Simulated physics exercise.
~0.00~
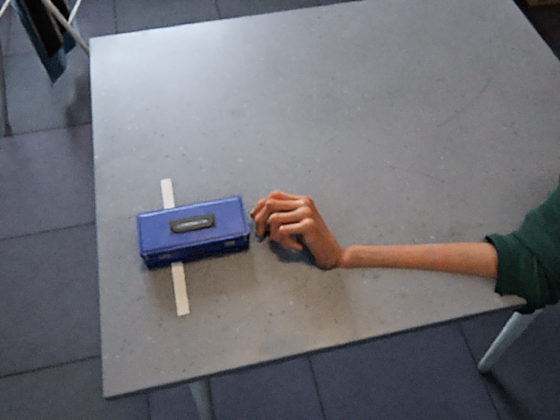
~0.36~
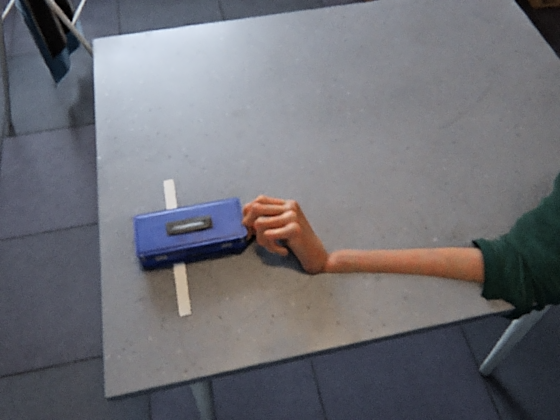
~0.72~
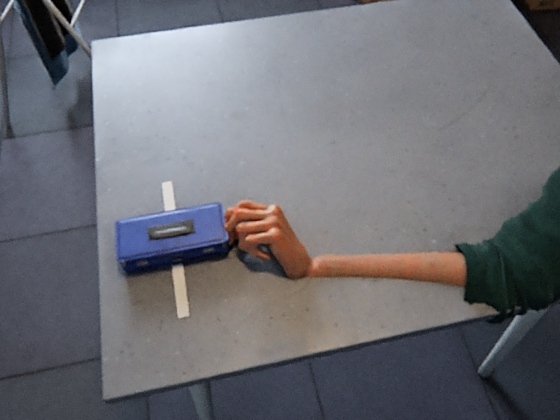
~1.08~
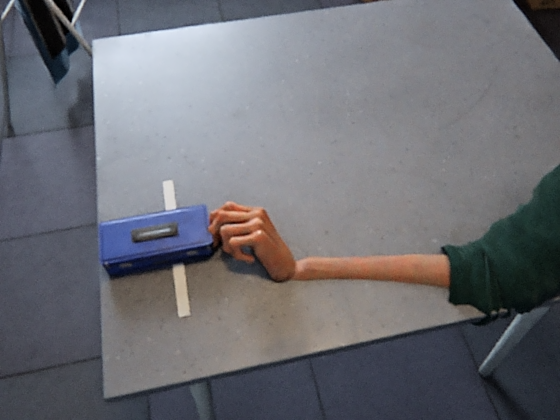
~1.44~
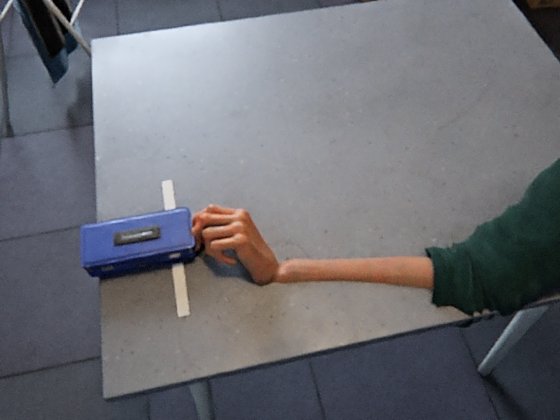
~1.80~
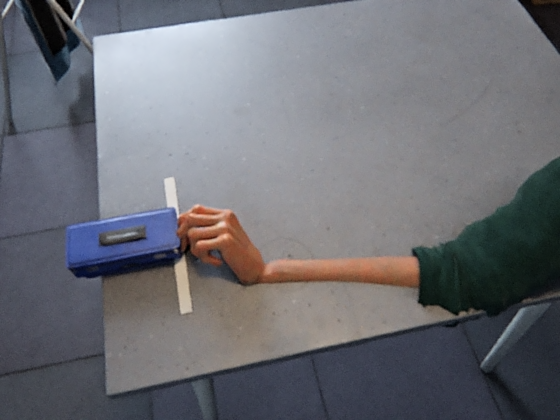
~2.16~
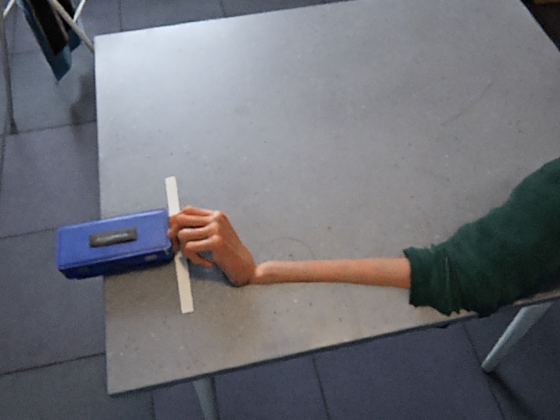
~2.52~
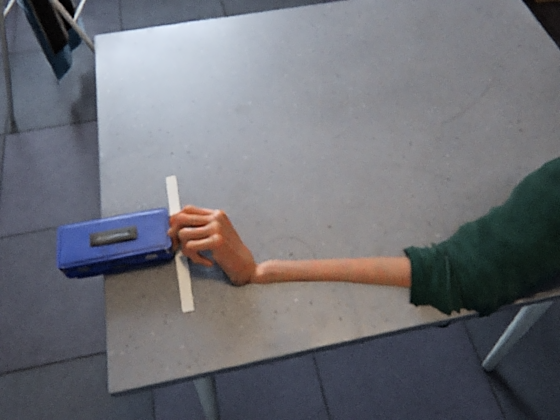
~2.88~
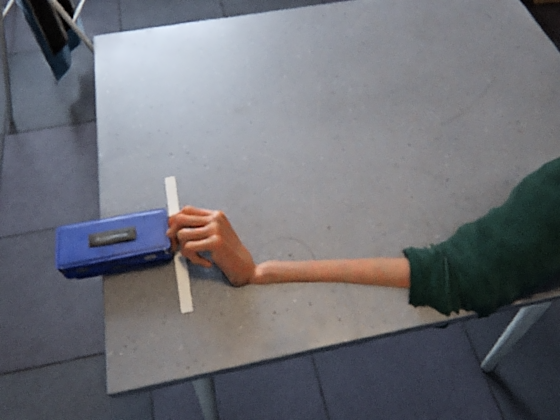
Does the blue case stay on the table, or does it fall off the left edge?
The blue case stays on the table, with part of it sticking out past the left edge.
